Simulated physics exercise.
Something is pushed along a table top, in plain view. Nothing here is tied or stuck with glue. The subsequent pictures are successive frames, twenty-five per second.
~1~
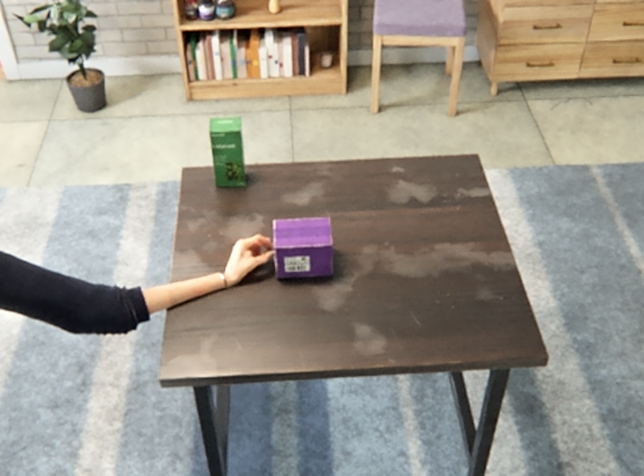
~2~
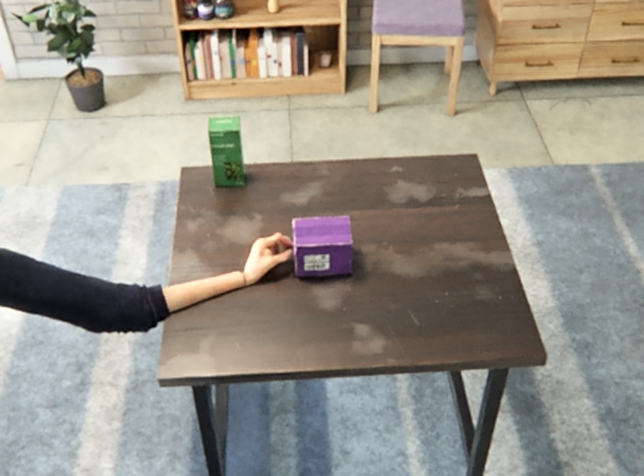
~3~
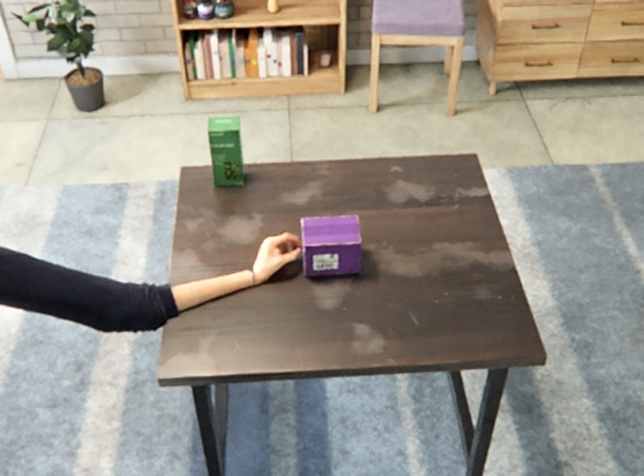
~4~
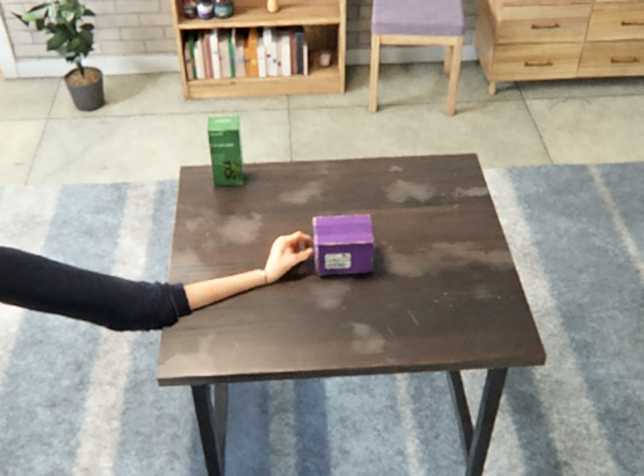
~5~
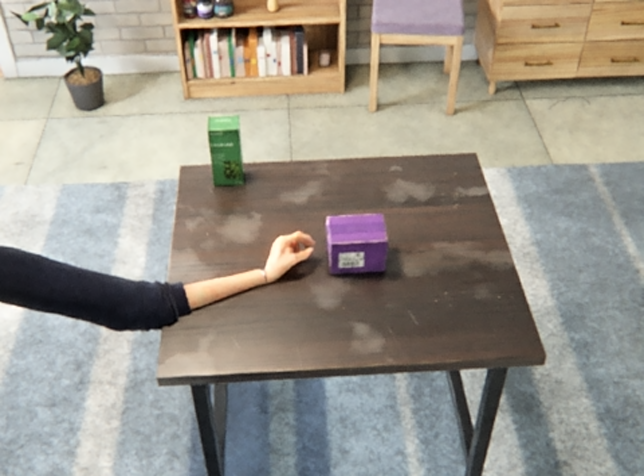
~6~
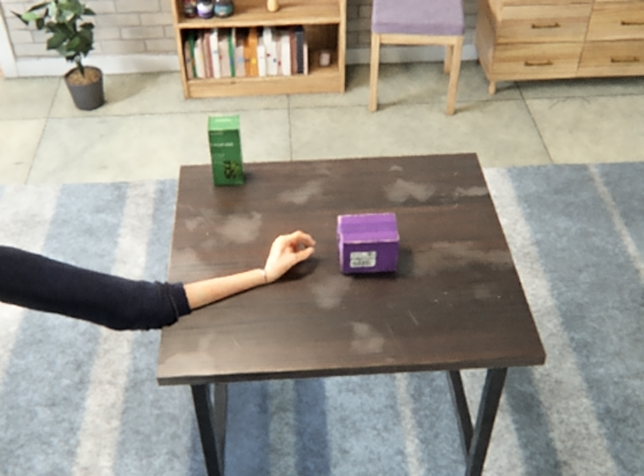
At first, a hand at the end of a dark-sleeved arm touches the left side of a purple box on a dark wooden table, with a green box standing behind. The hand pushes the purple box a short way right, then stays still while the box slides slightly farther, leaving a gap.
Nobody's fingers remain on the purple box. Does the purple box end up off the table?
No, kept on top.
Then, 0.10 s later than the last frame, purple box moved about its own width near (388, 242).
Then, 0.20 s later than the last frame, purple box moved about its own width near (397, 242).
When it is over, moved from the start, purple box. End places, in pixels of the last picture, purple box near (398, 242).
